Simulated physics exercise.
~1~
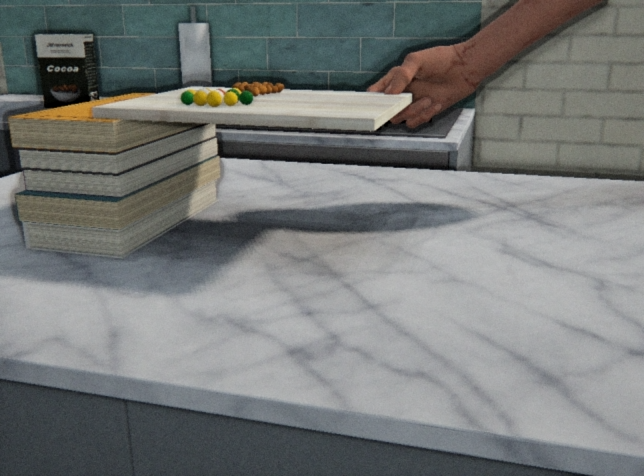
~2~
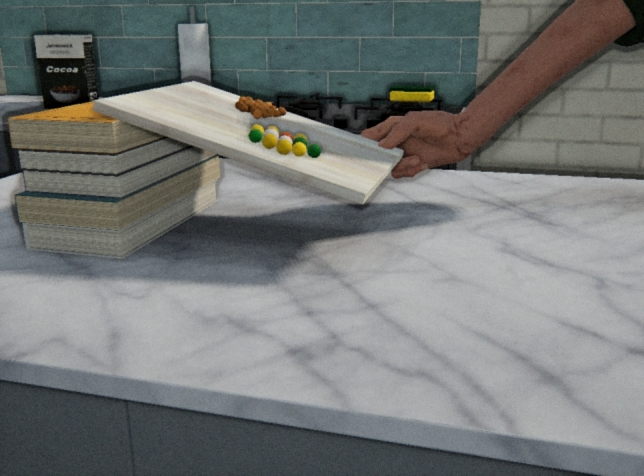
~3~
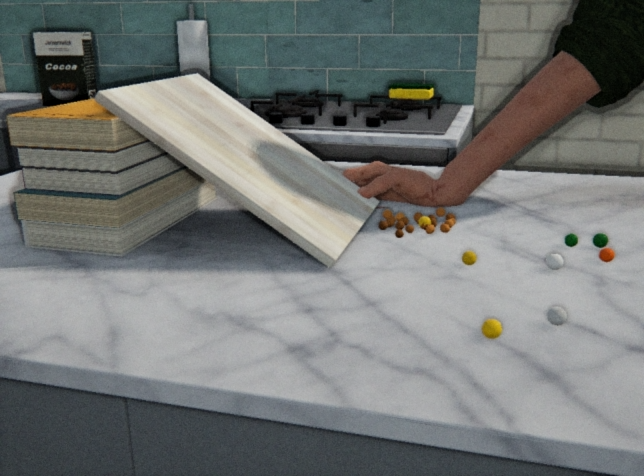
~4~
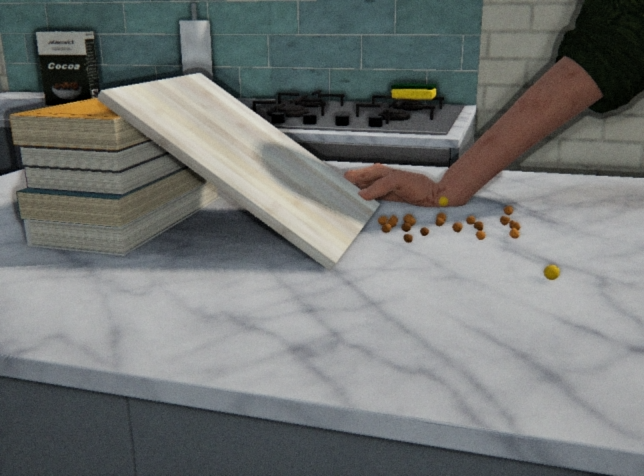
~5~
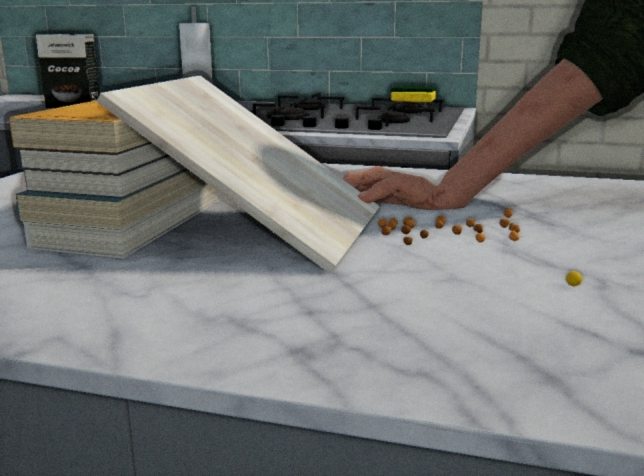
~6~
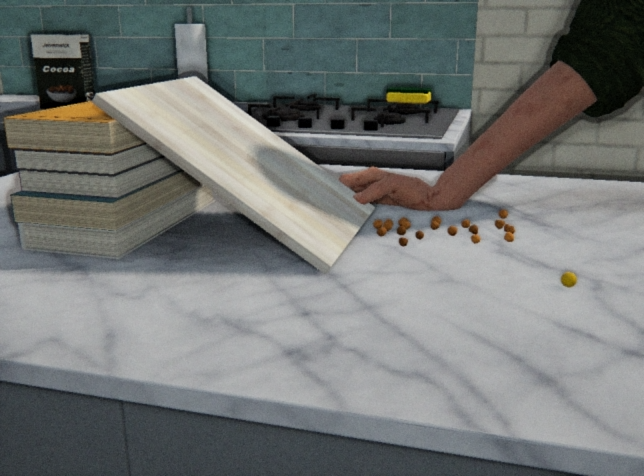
A board tilts under a hand, spilling colourful balls that roll past small brown ones.
